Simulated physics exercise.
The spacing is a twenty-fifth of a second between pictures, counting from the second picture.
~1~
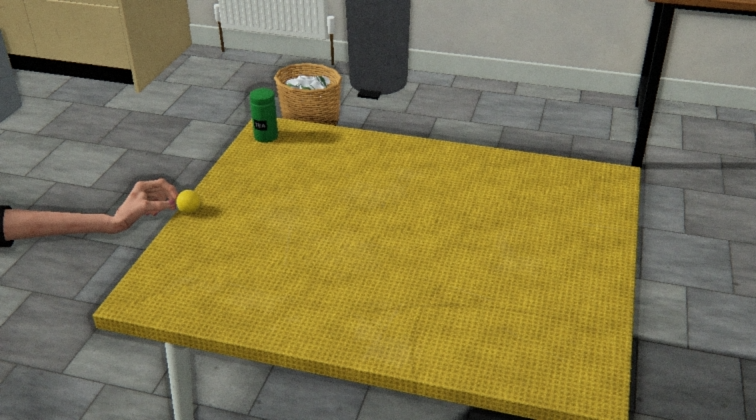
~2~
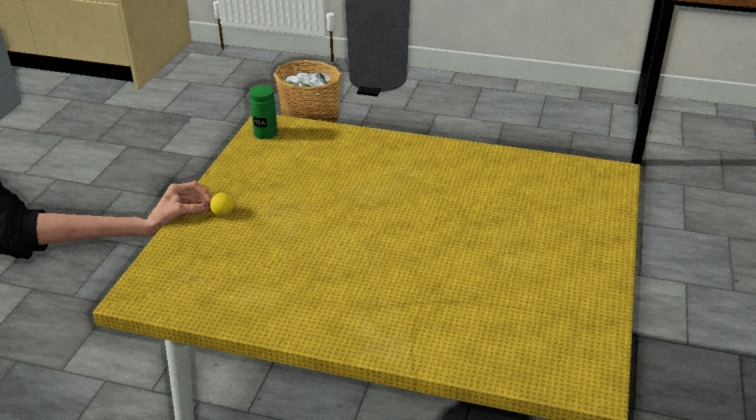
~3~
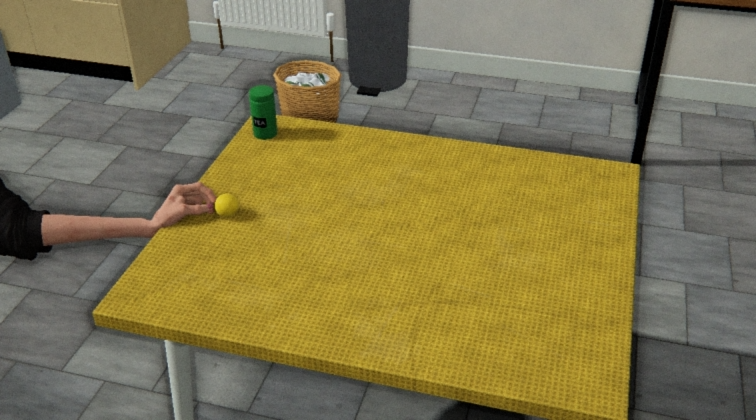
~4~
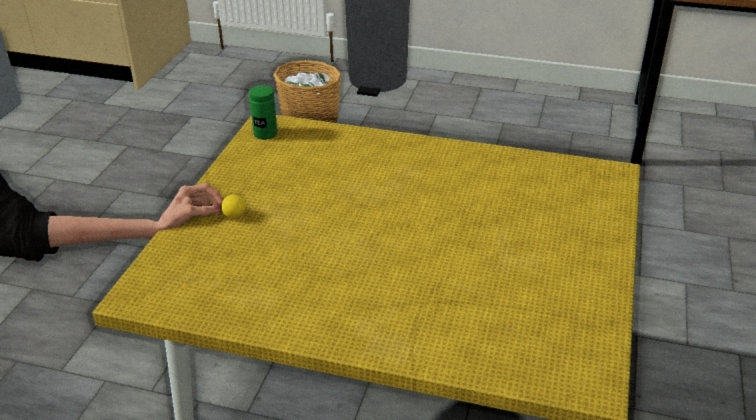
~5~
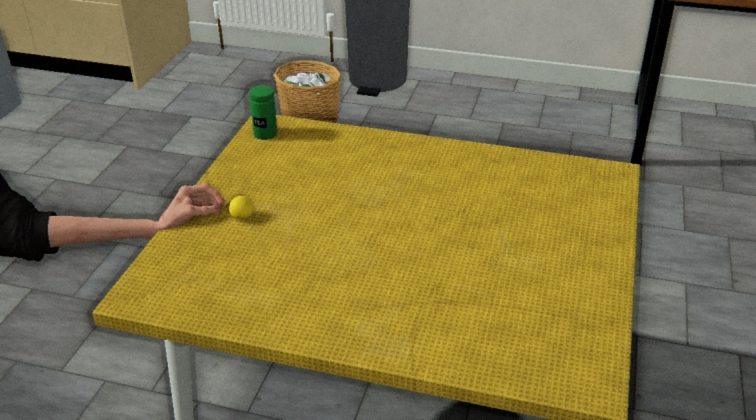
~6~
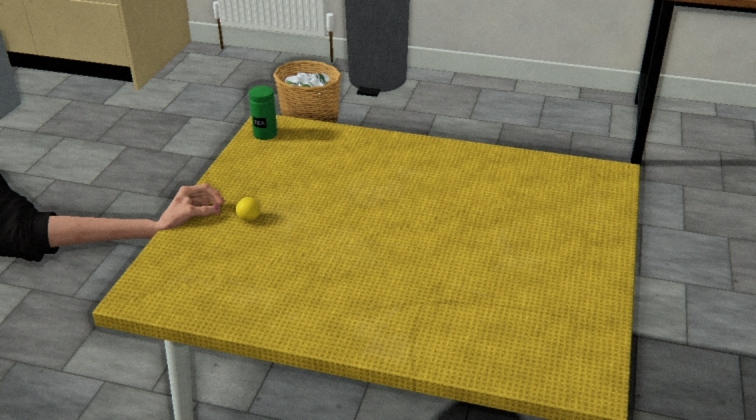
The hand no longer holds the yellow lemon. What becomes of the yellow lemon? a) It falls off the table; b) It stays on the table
The answer is b.
Then, 0.10 s past the last view, yellow lemon displaced about its own width near (265, 212).
Then, 0.20 s past the last view, yellow lemon displaced well along near (278, 214).
Then, 0.30 s past the last view, yellow lemon displaced well along near (289, 216).
Then, 0.50 s past the last view, yellow lemon displaced well along near (303, 218).
Finally, moved from the start, yellow lemon. Final places as the last picture's camera would see them, yellow lemon near (306, 219).
